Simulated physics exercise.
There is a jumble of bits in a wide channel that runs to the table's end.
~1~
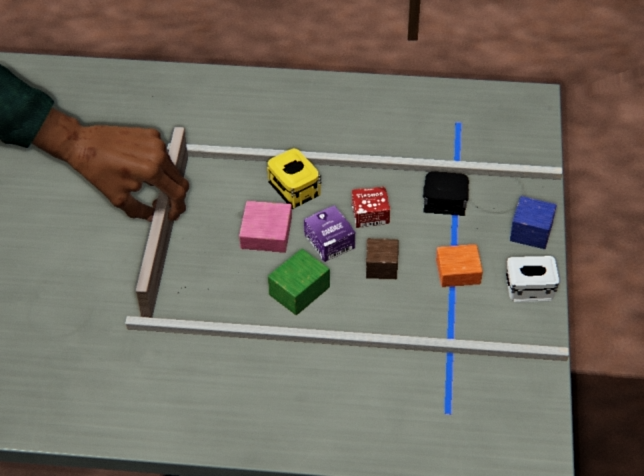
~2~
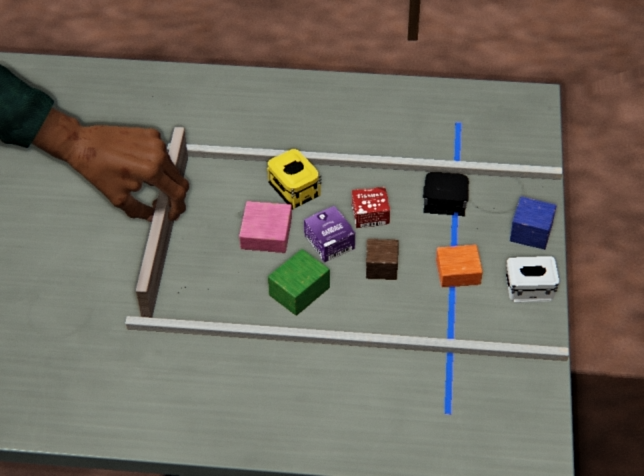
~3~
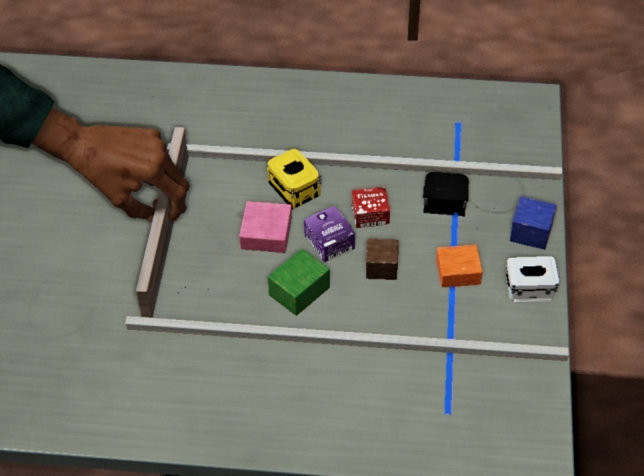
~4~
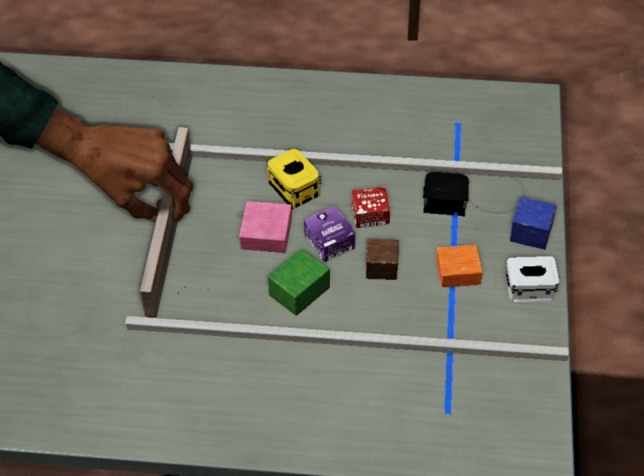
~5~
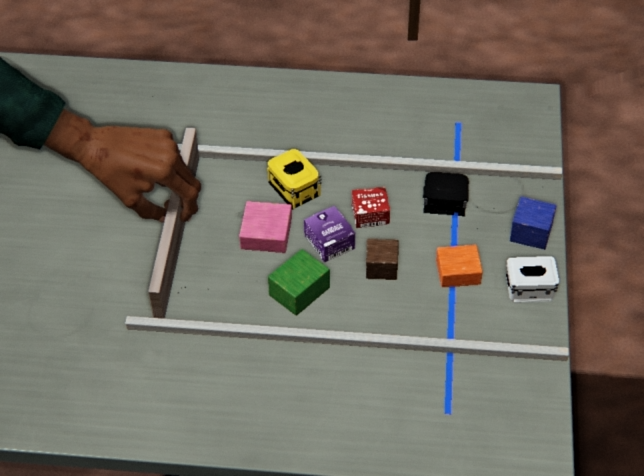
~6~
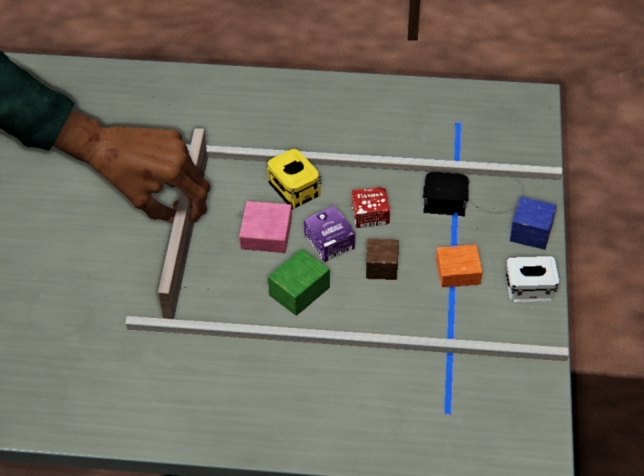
A hand holds a pale board upright across the left part of a channel on a grey table, at first barely moving. The hand then slides the board slightly to the right, toward the scattered colourful blocks and small cases, which stay still, with a gap remaining between them and the board.
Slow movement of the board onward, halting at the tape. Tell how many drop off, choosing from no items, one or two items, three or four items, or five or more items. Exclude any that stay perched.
One or two items drop off.
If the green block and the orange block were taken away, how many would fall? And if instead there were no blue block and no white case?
0 for the first case, 0 for the second.
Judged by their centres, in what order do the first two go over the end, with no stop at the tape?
First the white case, then the blue block.
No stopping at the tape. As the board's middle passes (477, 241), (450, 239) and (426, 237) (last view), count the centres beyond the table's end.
Respectively, 4, 1 and 0.
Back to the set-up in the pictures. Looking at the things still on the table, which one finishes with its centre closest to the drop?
The foremost one is the blue block.
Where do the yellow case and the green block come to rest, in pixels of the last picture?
Final positions: Near (474, 200); near (472, 285).
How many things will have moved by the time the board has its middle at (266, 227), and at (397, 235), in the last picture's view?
At the first place 3, at the second 9.
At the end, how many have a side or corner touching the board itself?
Tally at the end: 3.
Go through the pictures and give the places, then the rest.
The first picture shows blue block (533, 223); white case (531, 280); orange block (459, 266); board (164, 220); tape (454, 255).
The second picture shows white case (531, 280); yellow case (294, 179).
The third picture shows orange block (459, 266); board (164, 220).
The fourth picture shows blue block (533, 223); pink block (266, 227).
The fifth picture shows white case (531, 280); black case (446, 195).
The sixth picture shows blue block (533, 223); white case (531, 280); orange block (459, 266); board (184, 221); tape (454, 255).
A little later, none off yet; blue block at rest near (533, 223); white case at rest near (531, 280); orange block at rest near (459, 266).
When it is over, the number that fall off is one or two; down, white case.
